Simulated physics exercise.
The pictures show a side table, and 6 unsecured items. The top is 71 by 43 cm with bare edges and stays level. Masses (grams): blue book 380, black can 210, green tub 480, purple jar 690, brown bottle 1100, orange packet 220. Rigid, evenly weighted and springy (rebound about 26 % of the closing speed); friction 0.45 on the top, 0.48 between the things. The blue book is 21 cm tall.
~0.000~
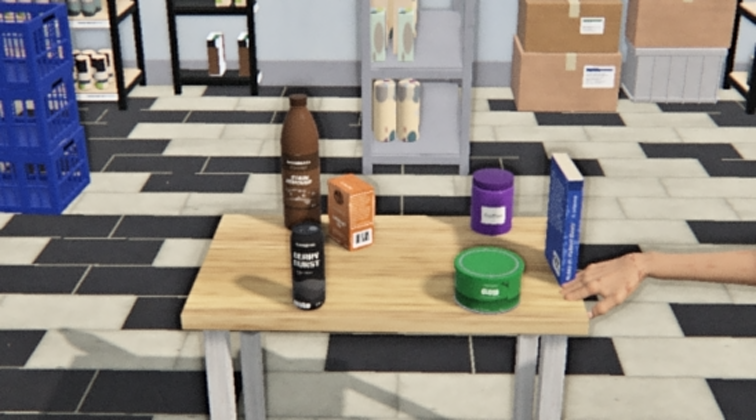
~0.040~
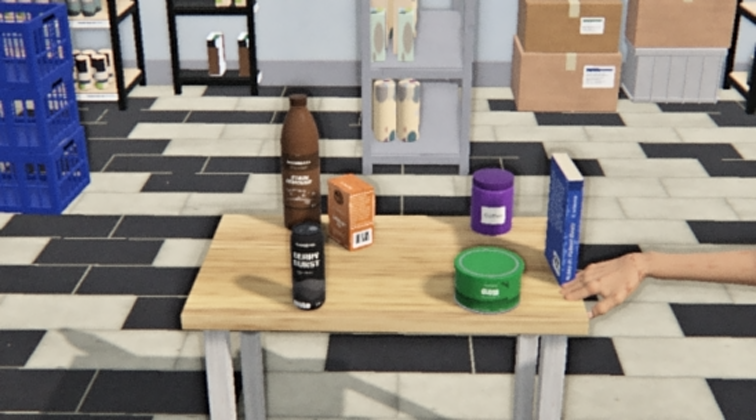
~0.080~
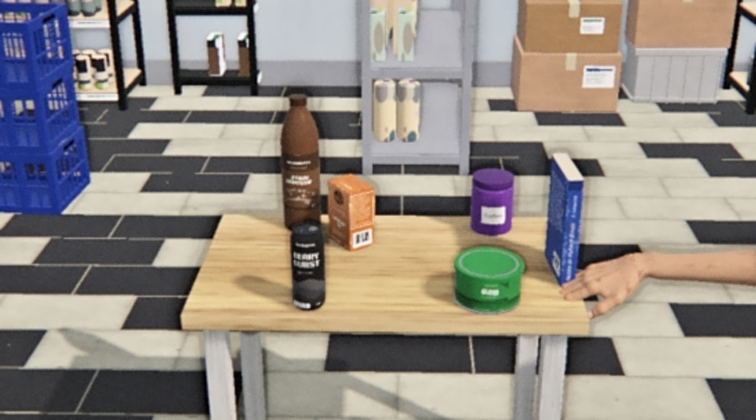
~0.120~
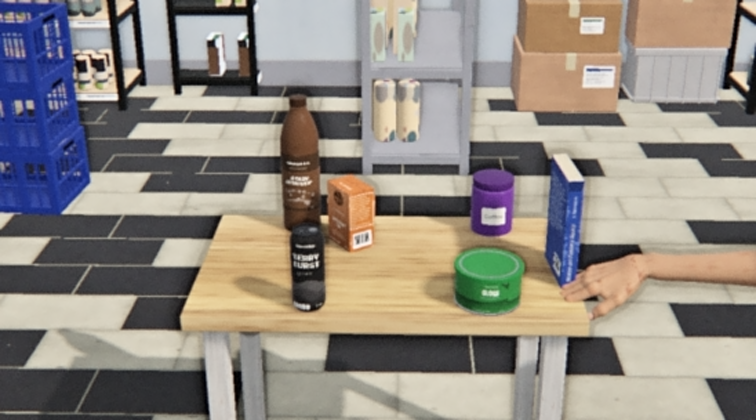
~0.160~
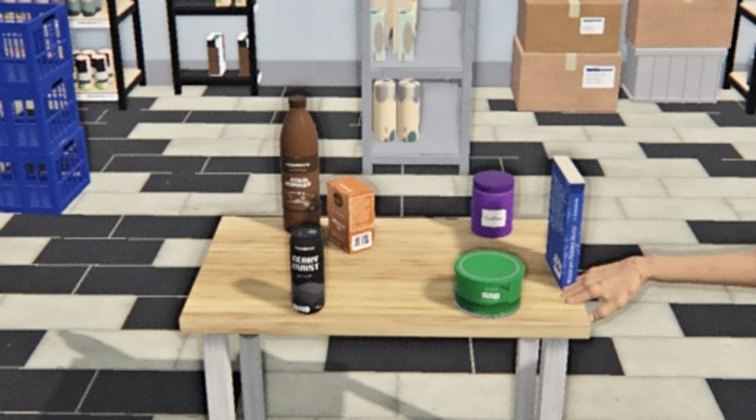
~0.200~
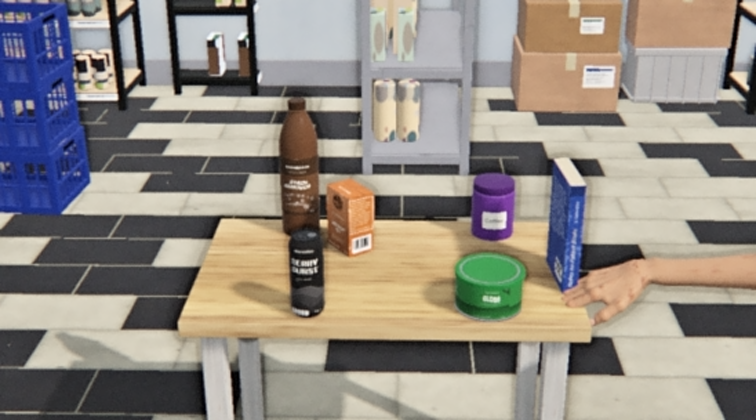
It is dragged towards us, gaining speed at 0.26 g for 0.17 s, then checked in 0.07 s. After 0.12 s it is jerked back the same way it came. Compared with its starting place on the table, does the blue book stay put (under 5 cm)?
The blue book holds its spot.
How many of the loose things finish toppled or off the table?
2 of them.
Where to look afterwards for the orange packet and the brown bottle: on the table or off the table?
The orange packet is still on the table; the brown bottle finishes off the table.
After 0.80 s, black can leaning 20°; brown bottle leaning 17°.
After 1.20 s, brown bottle now off the table; black can on its side.
After 1.40 s, black can on its side.
By the end (1.6 s), off the table, brown bottle; tipped over on the table, black can; the other 4 in place, give or take 5 cm. Seen from the same camera at the end, blue book near (563, 220).
